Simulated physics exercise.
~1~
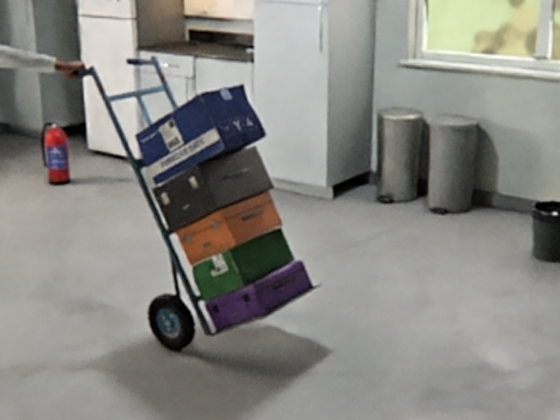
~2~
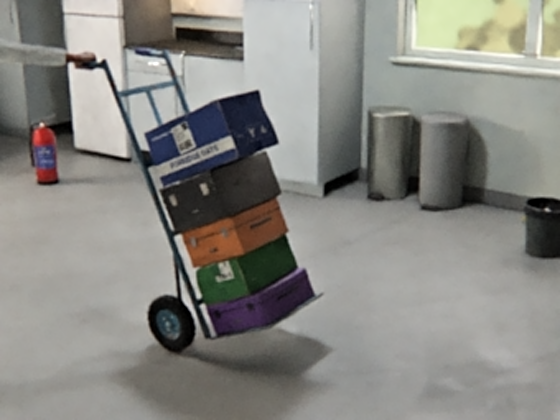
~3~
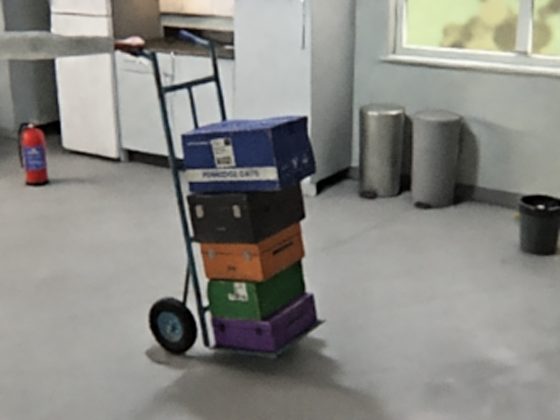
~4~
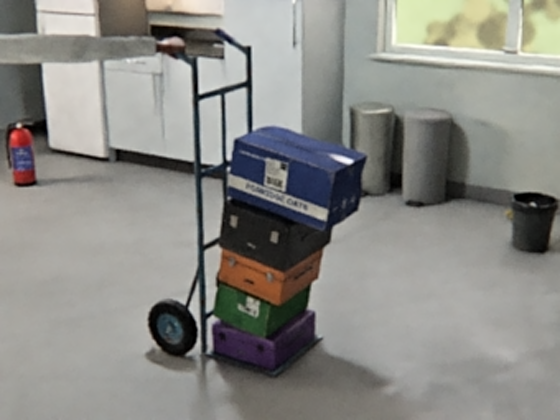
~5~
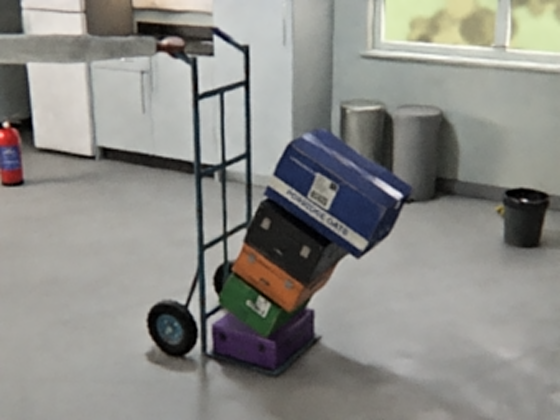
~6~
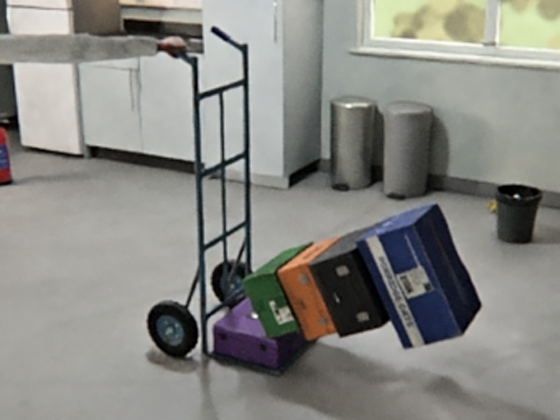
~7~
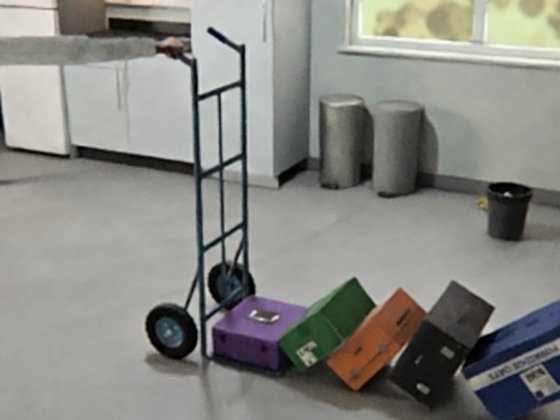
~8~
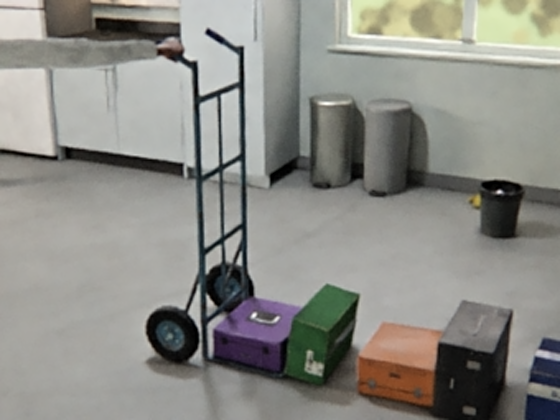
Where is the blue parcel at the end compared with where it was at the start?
At the start the blue parcel is on top of the stack on the tilted hand truck. By the end it is on the floor at the far right, beyond the black toolbox and partly out of view.
